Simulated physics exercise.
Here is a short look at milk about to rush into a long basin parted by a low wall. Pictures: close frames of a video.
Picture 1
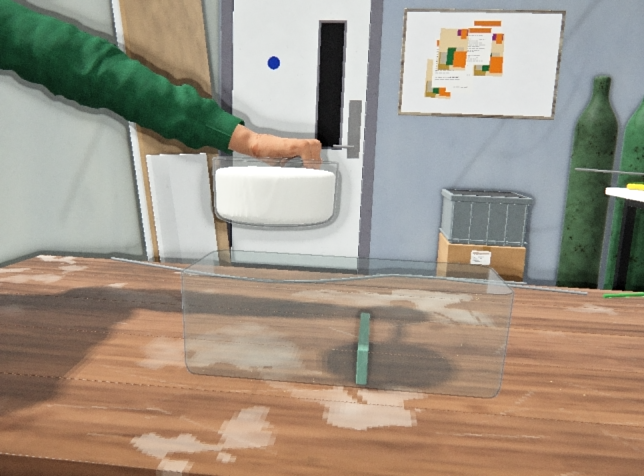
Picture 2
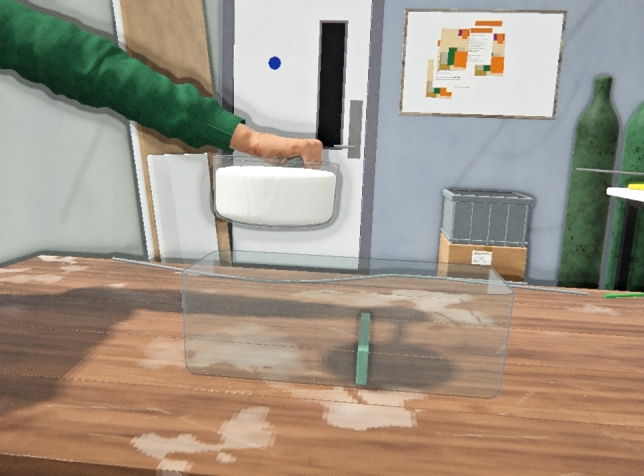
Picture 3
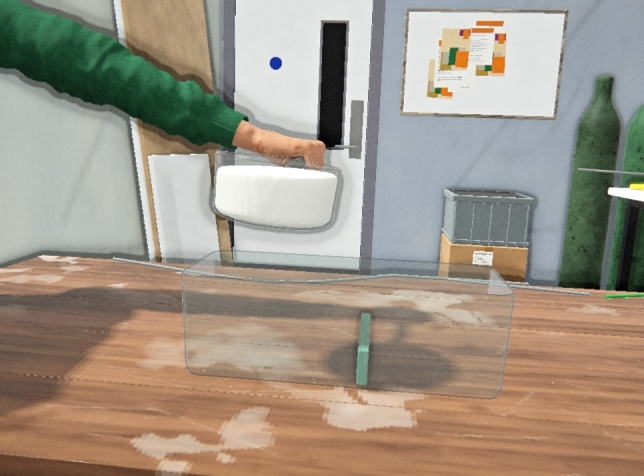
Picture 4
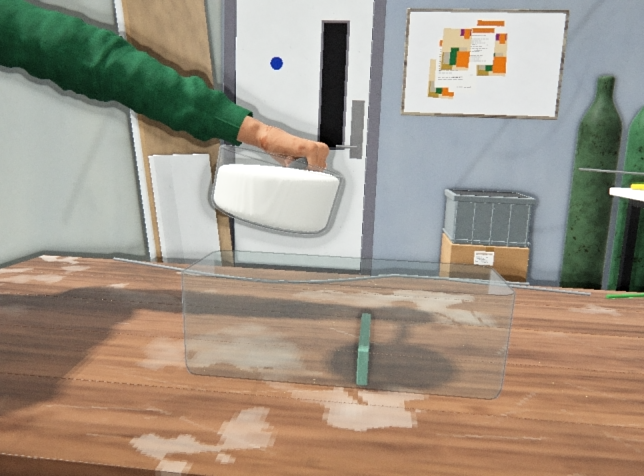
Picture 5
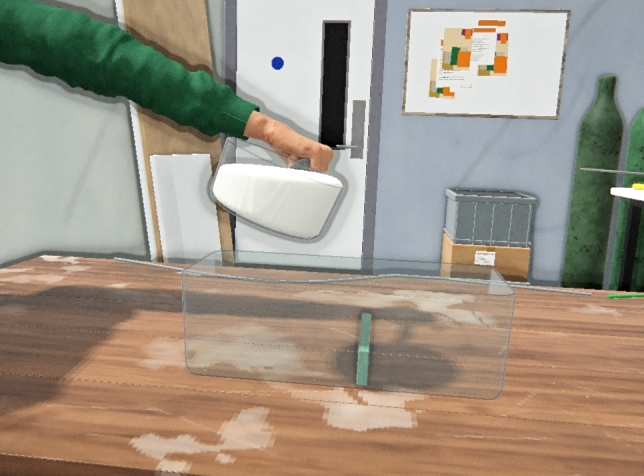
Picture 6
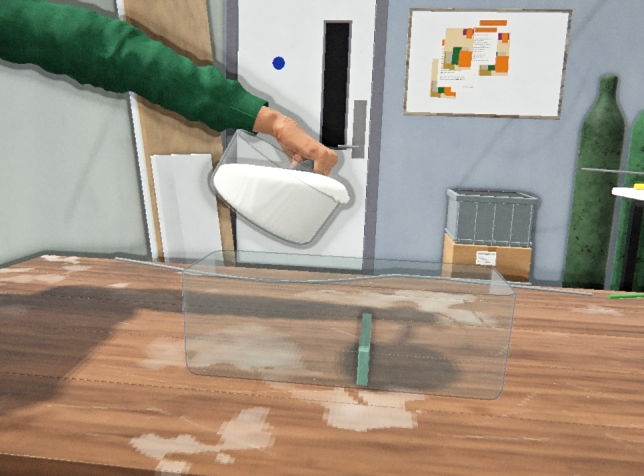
A hand in a green sleeve reaches in from the left and holds a clear container of white milk above a wooden table, seen from the front in a room with a white door. Below it sits a long transparent basin with a low green wall inside, while a pinned board, stacked boxes and green bottles stand behind. The hand gradually tilts the container down to the right, and the milk shifts toward that side as the camera stays almost still.
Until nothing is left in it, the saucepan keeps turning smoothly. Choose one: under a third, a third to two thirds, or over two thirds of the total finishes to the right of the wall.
A third to two thirds finishes to the right of the wall.
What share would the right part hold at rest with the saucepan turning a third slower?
Somewhere near 60 percent.
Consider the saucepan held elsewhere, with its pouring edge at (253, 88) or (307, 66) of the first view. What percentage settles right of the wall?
Near 15 per cent for the first start, near 40 per cent for the second.
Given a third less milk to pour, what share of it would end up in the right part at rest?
Something like 30 per cent, give or take.
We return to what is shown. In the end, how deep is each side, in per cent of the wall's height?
Left side roughly 40, right side roughly 50.
A moment on, the saucepan is tipped on its side and 29 per cent is still to pour, 13 is left of the wall and 29 right of it.
Next, the saucepan is tipped on its side and 8 per cent is still to pour, 35 is left of the wall and 52 right of it.
Then the saucepan is tipped on its side and 2 per cent is still to pour, 46 is left of the wall and 49 right of it.
Later the saucepan is tipped on its side and 1 per cent is still to pour, 50 is left of the wall and 48 right of it.
In the end 51 per cent lies left of the wall, 48 right of it and 1 outside.
